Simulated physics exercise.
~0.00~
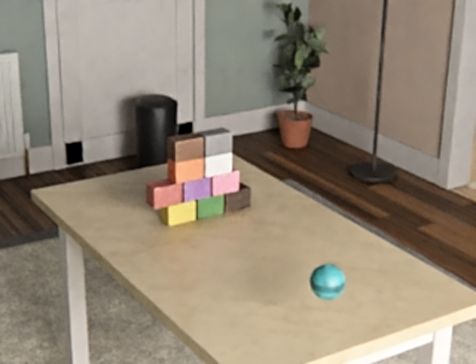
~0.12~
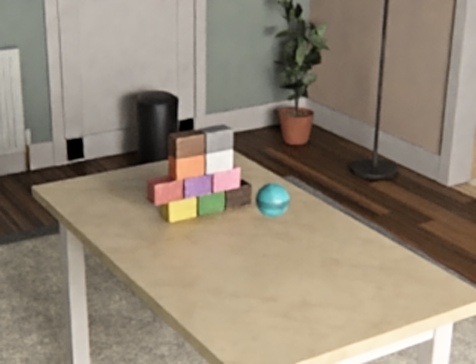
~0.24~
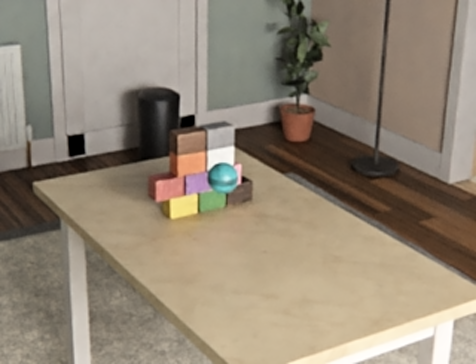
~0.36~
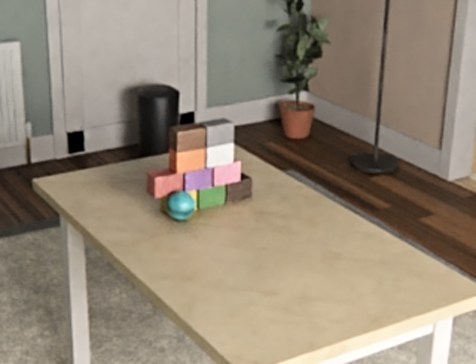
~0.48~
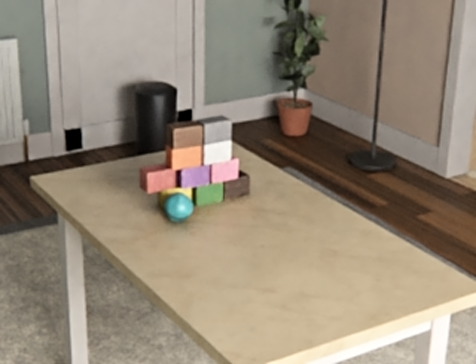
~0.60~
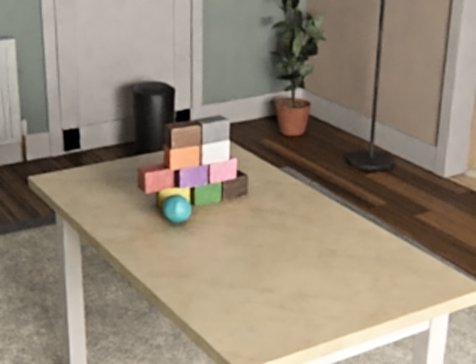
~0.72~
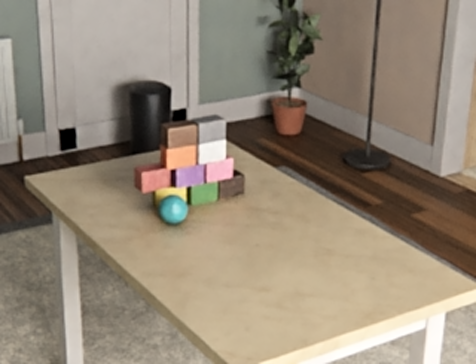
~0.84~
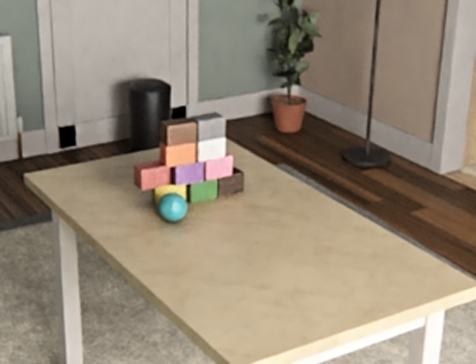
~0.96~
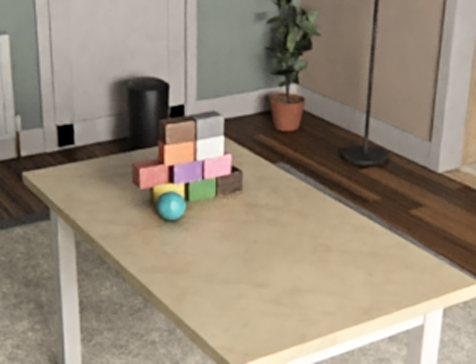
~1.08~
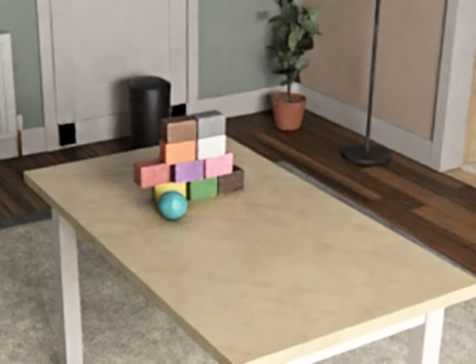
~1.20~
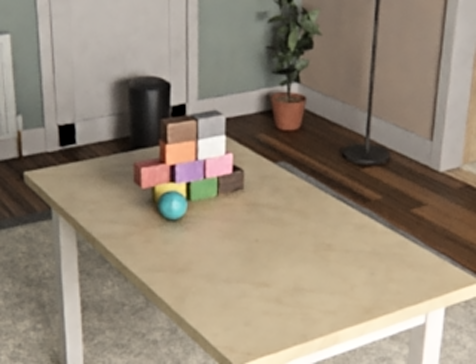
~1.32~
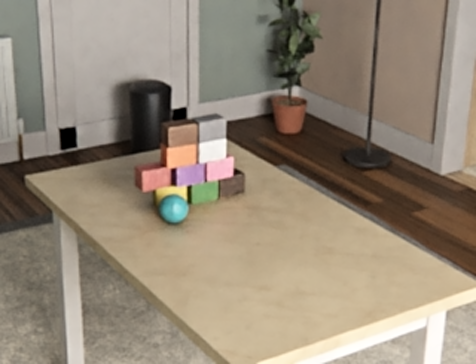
The video shows a turquoise ball travelling left above a wooden table toward a small stack of colourful blocks, passing in front of it and settling by the yellow block at its lower left, while the pile stays standing with the orange block upright.
